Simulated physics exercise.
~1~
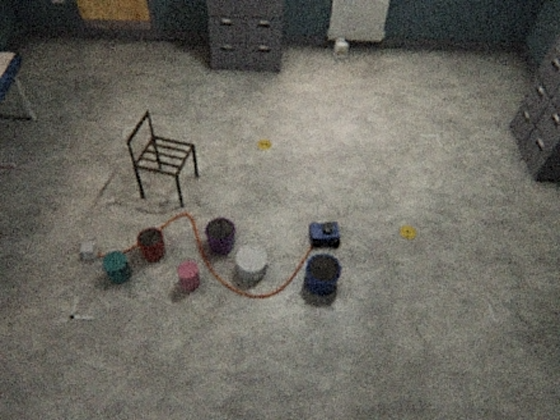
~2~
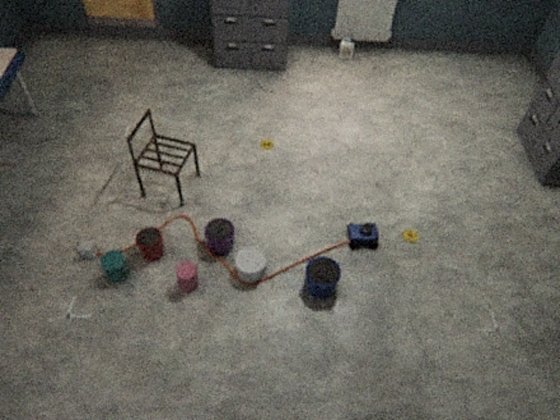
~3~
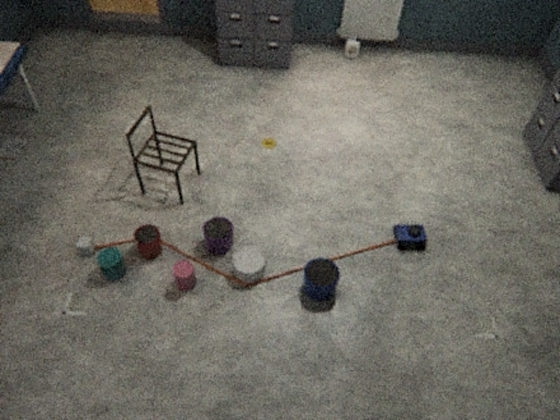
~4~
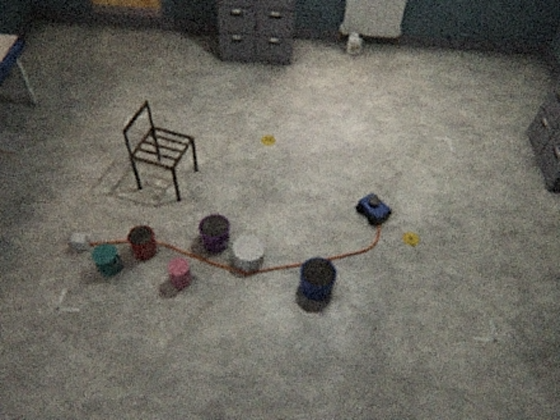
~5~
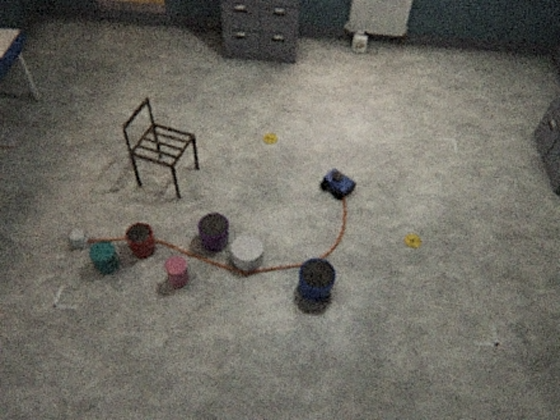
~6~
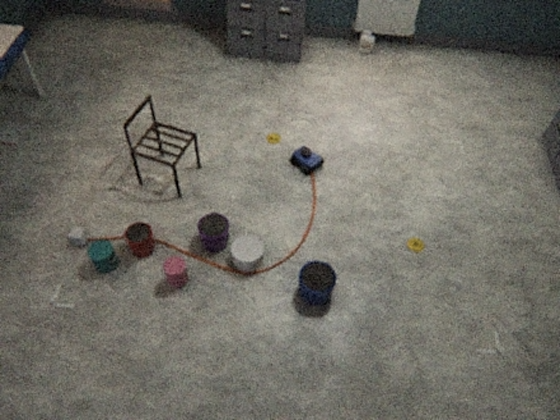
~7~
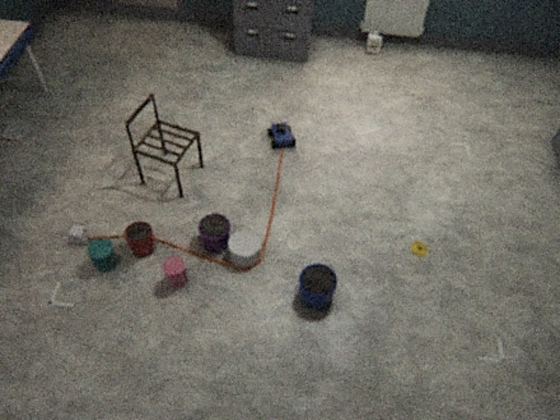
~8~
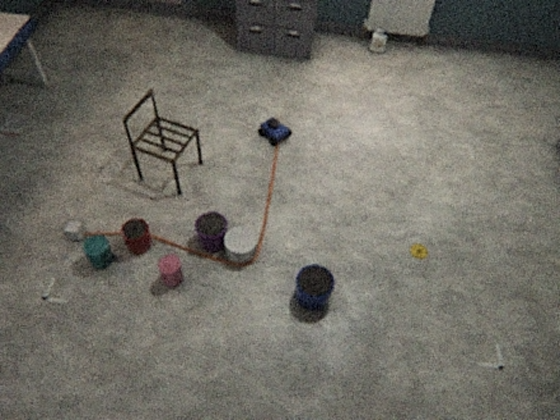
On a ward's grey floor, a small blue cart trailing an orange lead past coloured buckets and a black chair drove right to a yellow mark, then turned back up and left to another, pulling the lead against the white bucket and stopping there.
